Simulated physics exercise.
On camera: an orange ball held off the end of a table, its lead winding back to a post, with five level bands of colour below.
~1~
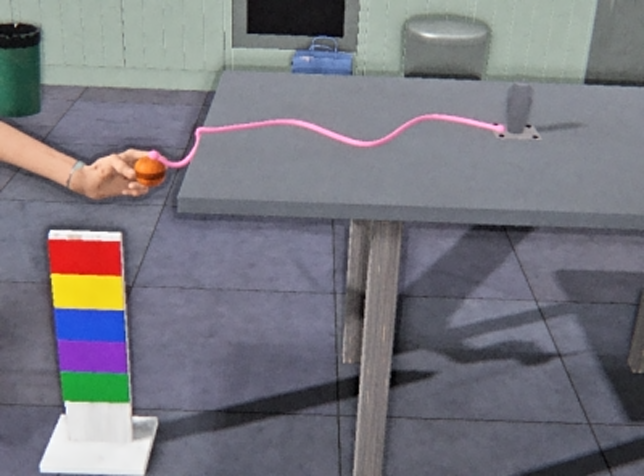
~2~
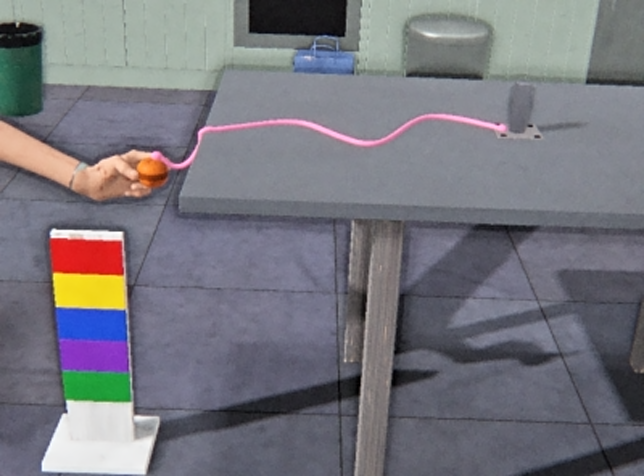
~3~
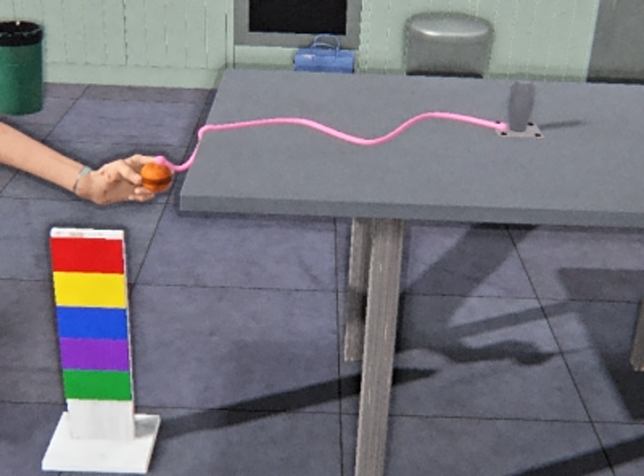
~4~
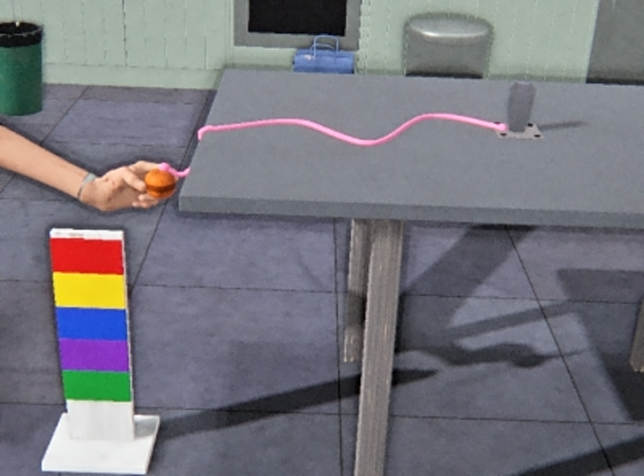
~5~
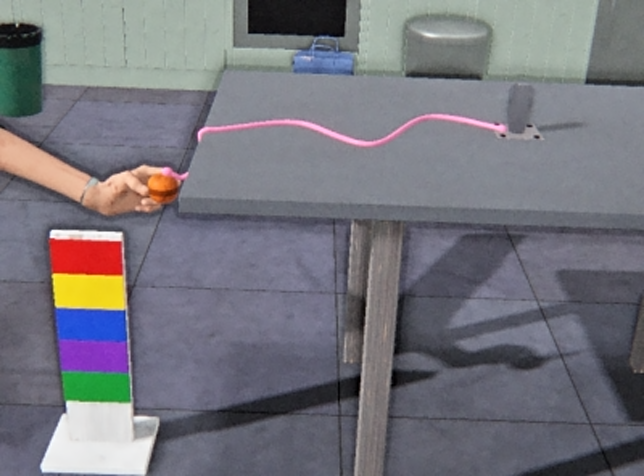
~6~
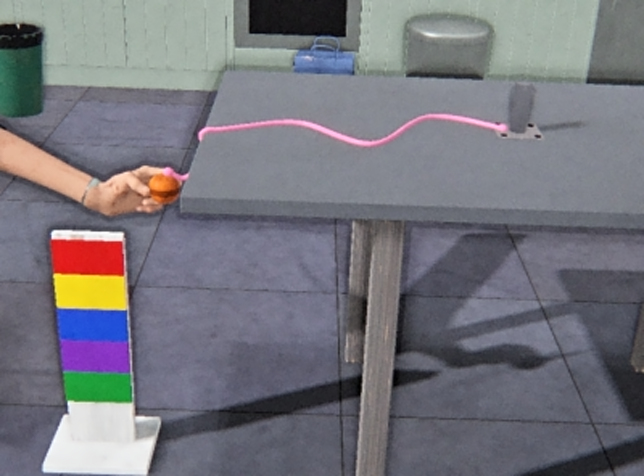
A hand reaches in from the left beside a grey table in a tiled room with pale green walls, seen from slightly above. It holds an orange ball off the table's left end, its pink lead winding across the top to a grey post, while a white stand below carries red, yellow, blue, purple and green bands. The hand eases the ball slightly down and right, then stays nearly still.
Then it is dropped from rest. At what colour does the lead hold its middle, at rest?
The yellow one.
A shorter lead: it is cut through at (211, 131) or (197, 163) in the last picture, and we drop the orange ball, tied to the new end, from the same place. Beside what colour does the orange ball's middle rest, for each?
It would be no band; red.
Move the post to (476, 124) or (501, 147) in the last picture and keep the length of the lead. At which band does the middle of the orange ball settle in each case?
It would be blue; blue.
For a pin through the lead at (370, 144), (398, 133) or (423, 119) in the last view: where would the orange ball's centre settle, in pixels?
Near (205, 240), (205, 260) and (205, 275).
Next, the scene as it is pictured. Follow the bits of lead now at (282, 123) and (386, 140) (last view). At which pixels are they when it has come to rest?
At (202, 139), then (330, 131).
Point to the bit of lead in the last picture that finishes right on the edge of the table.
The one at (282, 123).
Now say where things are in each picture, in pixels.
Orange ball (150, 171); red (85, 259); yellow (88, 293); blue (90, 326); purple (93, 358); green (95, 389), in the first picture.
Orange ball (153, 172); lead through (467, 121) (407, 126) (365, 144) (301, 123) (221, 129), in the second picture.
Orange ball (157, 176), in the third picture.
Orange ball (161, 183); lead through (467, 120) (407, 126) (365, 143) (301, 122) (221, 128), in the fourth picture.
Orange ball (163, 188), in the fifth picture.
Orange ball (165, 188); lead through (468, 121) (407, 126) (365, 144) (301, 123) (222, 130), in the sixth picture.
Early on, ball near (204, 290); level with yellow.
Midway, ball near (199, 294); level with yellow.
Finally, ball near (203, 294); level with yellow. The lead holds its middle at yellow.
